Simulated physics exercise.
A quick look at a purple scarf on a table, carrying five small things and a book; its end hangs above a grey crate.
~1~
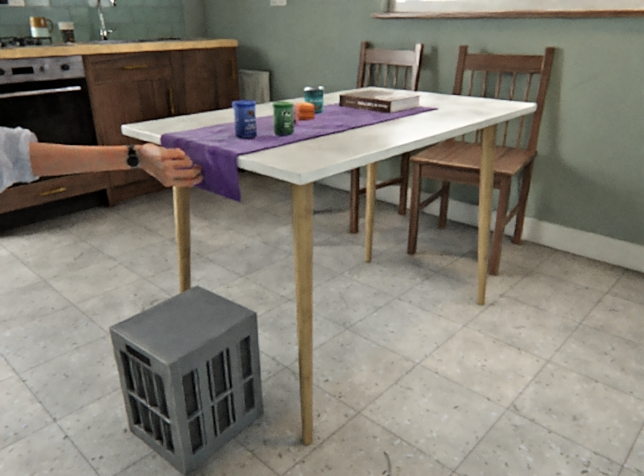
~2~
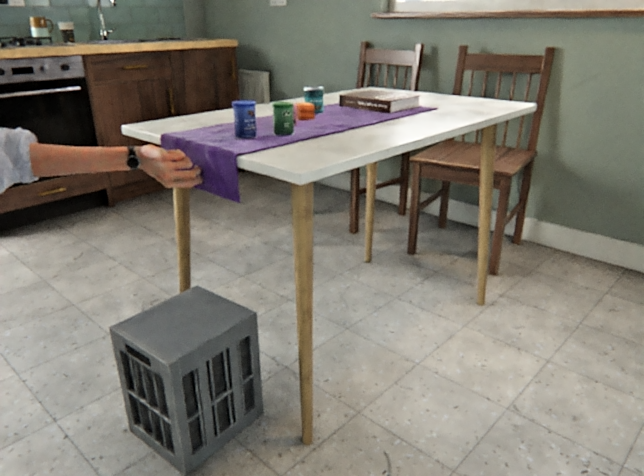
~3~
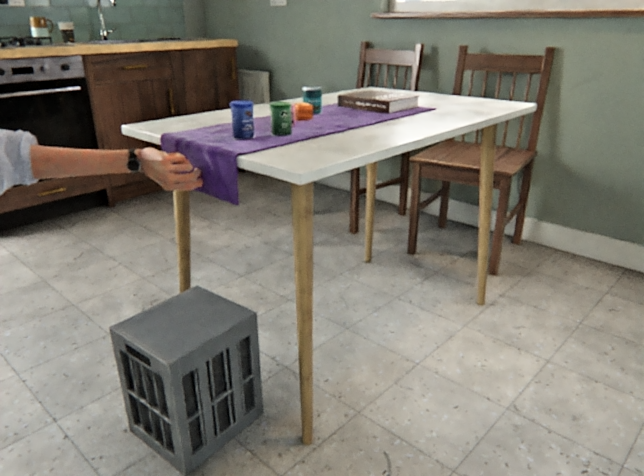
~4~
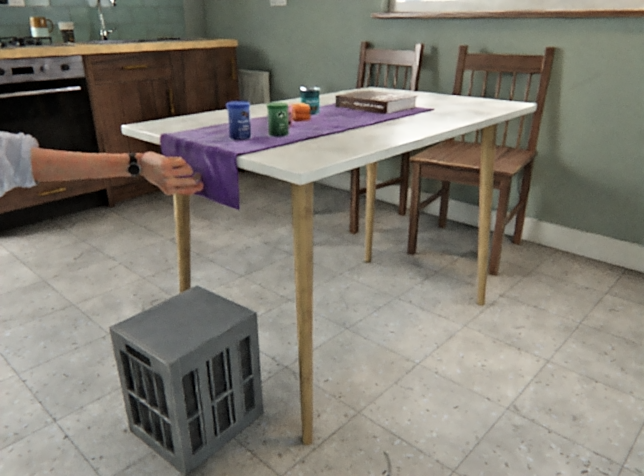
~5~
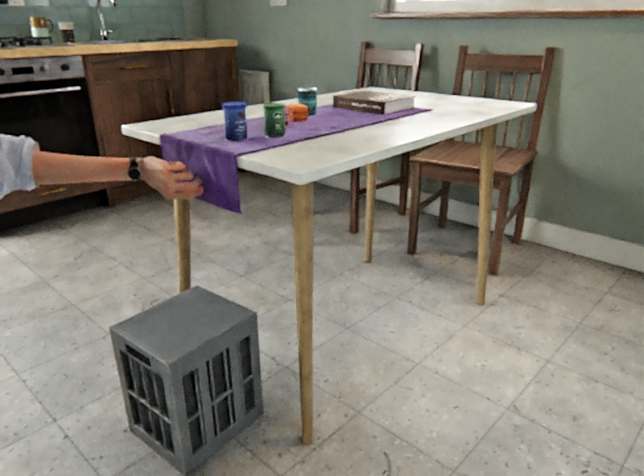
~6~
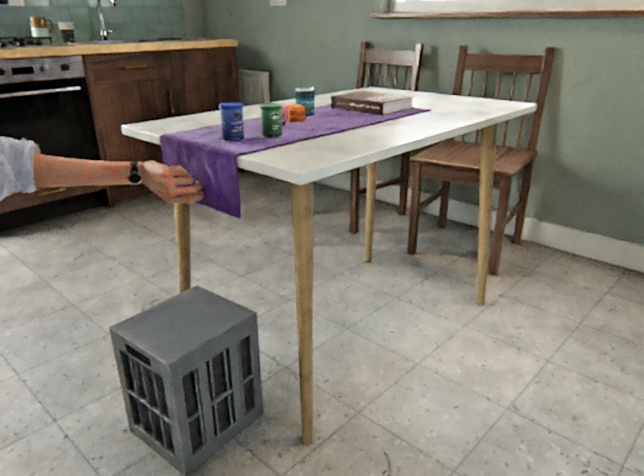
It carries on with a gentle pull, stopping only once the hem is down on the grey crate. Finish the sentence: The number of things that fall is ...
The number of things that fall is three.
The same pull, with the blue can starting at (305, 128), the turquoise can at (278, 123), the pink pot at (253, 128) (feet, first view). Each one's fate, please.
In the end the blue can gets dislodged, while the turquoise can gets dislodged and the pink pot gets dislodged.
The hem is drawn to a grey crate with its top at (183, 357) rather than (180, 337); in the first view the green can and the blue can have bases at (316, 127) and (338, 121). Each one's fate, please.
Result - the green can comes off, and the blue can stays put.
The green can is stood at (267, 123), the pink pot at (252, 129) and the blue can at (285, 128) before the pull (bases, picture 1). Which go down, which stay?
Record - green can lost; pink pot lost; blue can lost.
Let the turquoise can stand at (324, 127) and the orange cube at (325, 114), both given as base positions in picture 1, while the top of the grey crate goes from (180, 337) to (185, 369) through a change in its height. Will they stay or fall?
Turquoise can is gone, orange cube stays.
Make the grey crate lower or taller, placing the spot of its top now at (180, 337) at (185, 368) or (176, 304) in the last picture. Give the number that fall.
That would make 4 and 2.
Soon after, hem near (205, 256); blue can gone.
After that, hem on the crate; blue can, green can and pink pot gone.
In the end, hem on the crate; blue can, green can and pink pot gone. The count of fallen things is three.
